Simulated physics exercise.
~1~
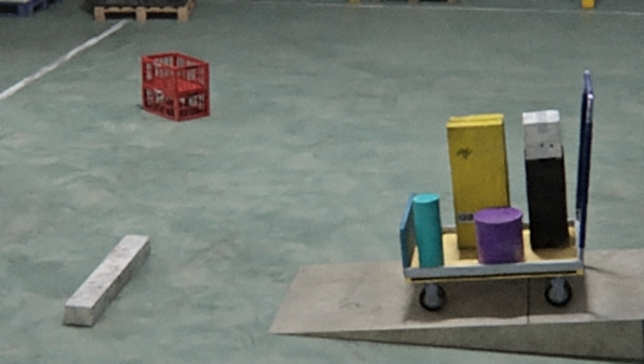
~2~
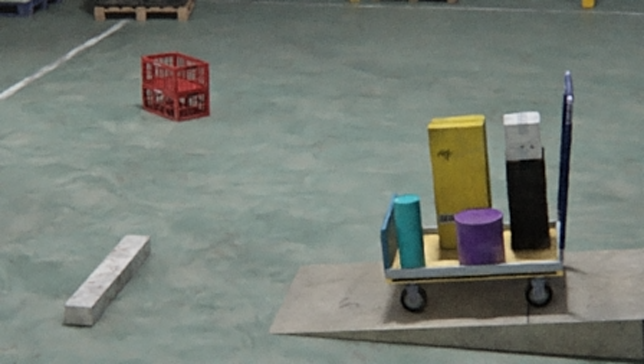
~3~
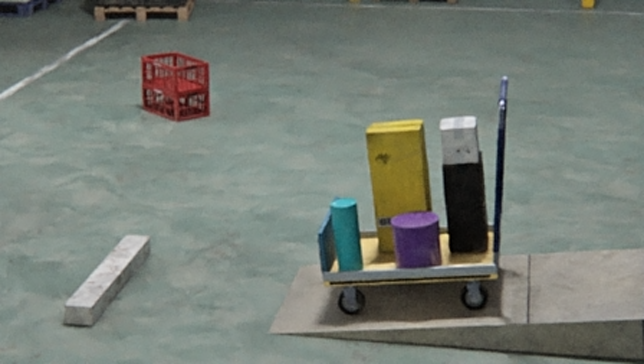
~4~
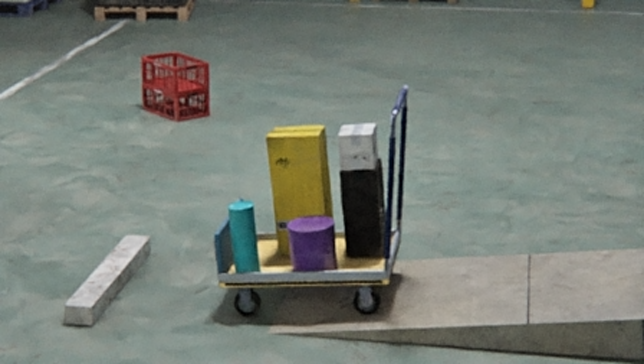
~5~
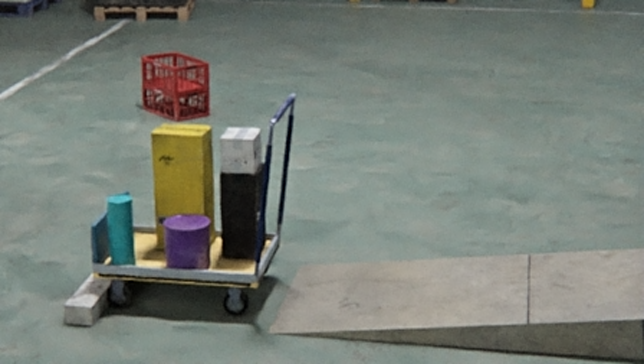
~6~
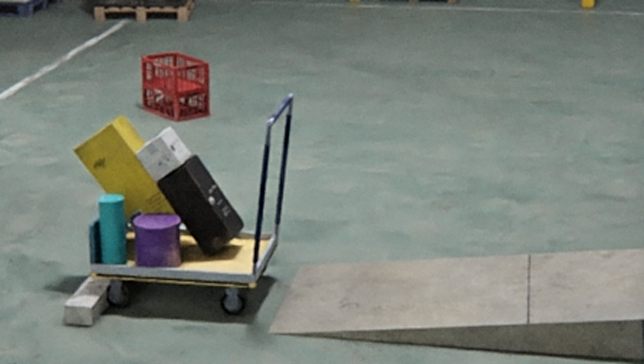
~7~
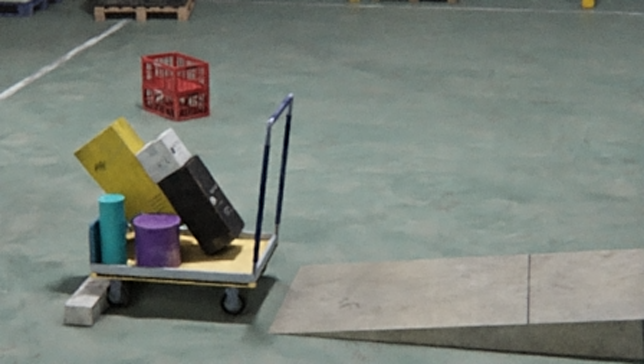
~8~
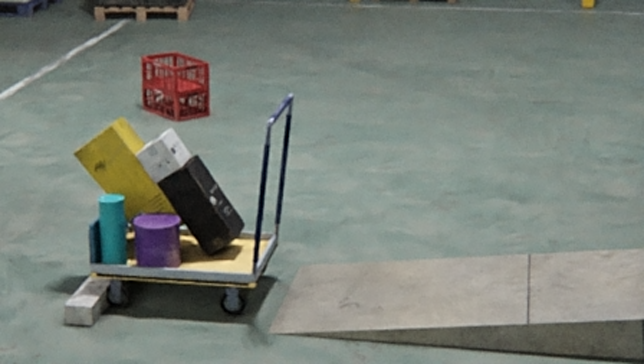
A flat trolley carrying five things rolled left down a ramp and across the floor until it stopped against a kerb, where the yellow box and the black box with the white one on it tipped left and stayed leaning aboard.
